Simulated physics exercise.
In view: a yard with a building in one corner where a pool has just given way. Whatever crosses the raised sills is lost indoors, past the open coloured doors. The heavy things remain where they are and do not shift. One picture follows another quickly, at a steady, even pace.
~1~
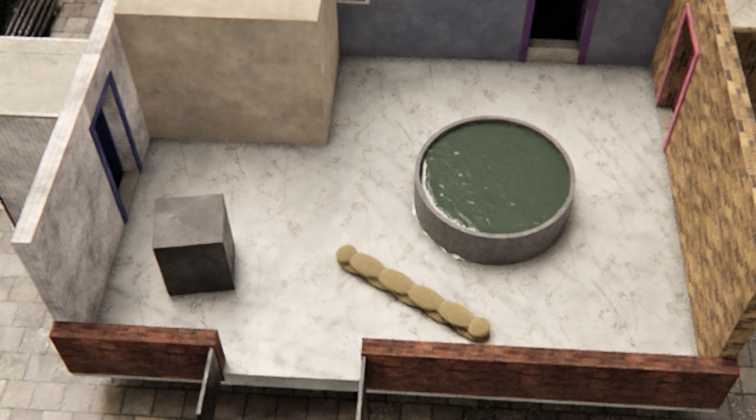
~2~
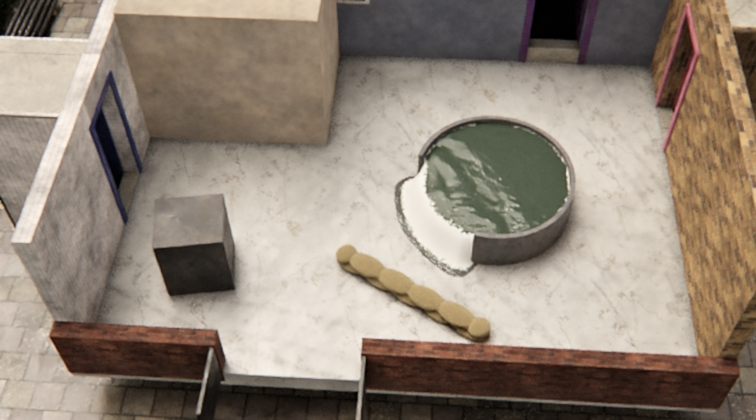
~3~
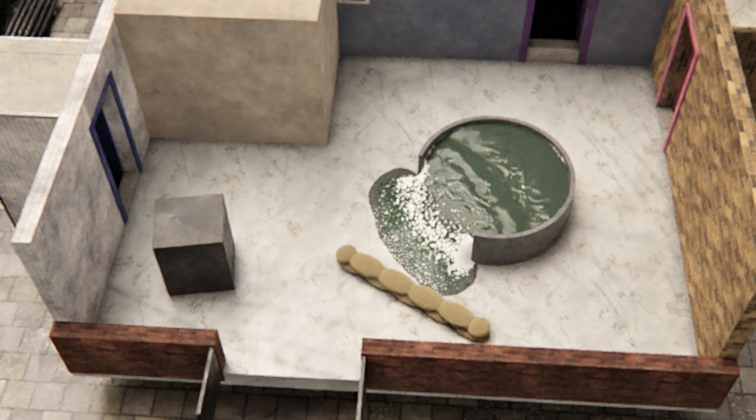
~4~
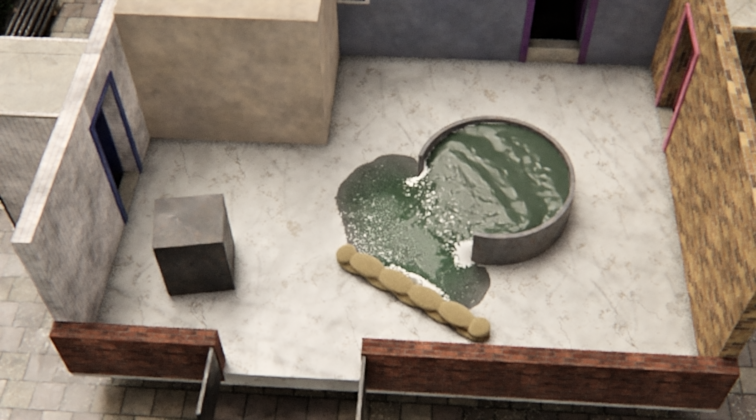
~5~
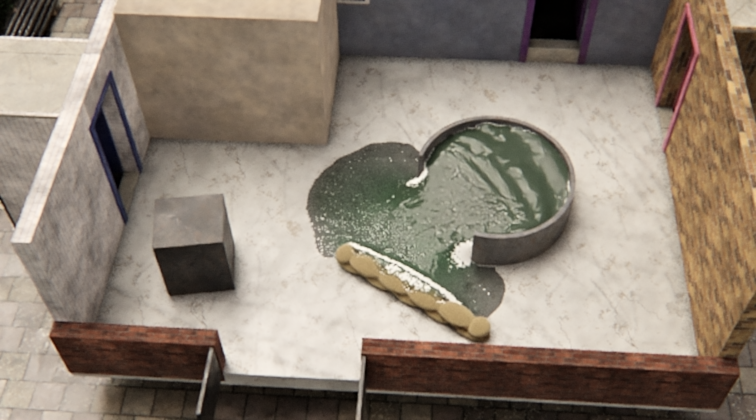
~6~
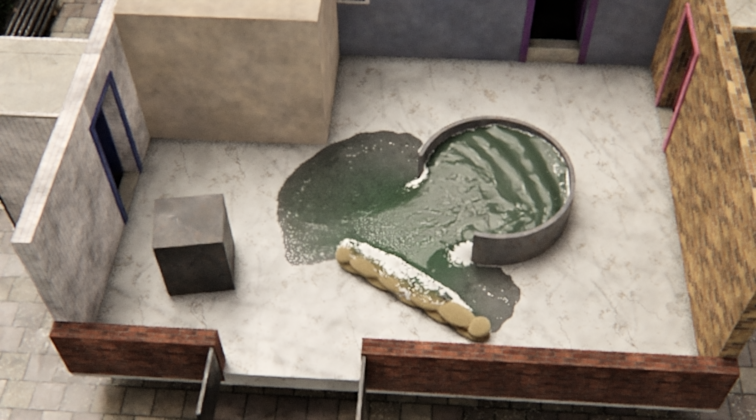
In a walled yard with a pale floor, a round pool of dark green water stands near a grey block and a low row of sandbags. The pool's left front side opens and water pours out, foaming against the sandbags, then spreads around both ends and leftward across the floor.
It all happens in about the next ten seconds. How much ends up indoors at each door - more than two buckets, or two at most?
The pink door does not surpass two buckets. The purple door does not surpass two buckets. The blue door surpasses two buckets.
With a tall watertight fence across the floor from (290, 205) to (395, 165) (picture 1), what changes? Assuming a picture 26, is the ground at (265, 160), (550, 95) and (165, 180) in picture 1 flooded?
Untouched; untouched; submerged.
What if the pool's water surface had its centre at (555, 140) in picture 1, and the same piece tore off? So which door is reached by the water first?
It's the blue-painted one, as it turns out.
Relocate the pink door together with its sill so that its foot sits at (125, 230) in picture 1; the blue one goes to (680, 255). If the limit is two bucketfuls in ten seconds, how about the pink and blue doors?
Pink takes more; blue takes less.
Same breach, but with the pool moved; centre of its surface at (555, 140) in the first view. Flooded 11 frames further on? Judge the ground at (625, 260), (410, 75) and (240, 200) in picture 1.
I'd say still dry for the first, still dry for the second and swamped for the third.
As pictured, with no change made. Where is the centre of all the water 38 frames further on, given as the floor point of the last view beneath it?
At about (353, 232).
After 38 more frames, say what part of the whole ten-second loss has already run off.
Estimate: 75 %.
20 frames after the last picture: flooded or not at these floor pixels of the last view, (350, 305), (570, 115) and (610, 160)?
Point 1: Not wet; point 2: Not wet; point 3: Not wet.
A moment on, water covers 30 % of the floor; the pink door not reached, the purple door not reached, the blue door not reached.
Next, water covers 50 % of the floor; the pink door not reached, the purple door not reached, the blue door under two buckets in.
Then, water covers 55 % of the floor; the pink door not reached, the purple door not reached, the blue door far over two buckets in.
Later, water covers 65 % of the floor; the pink door wet at the sill, nothing in, the purple door not reached, the blue door far over two buckets in.
In the end, water covers 90 % of the floor; the pink door wet at the sill, nothing in, the purple door wet at the sill, nothing in, the blue door far over two buckets in.
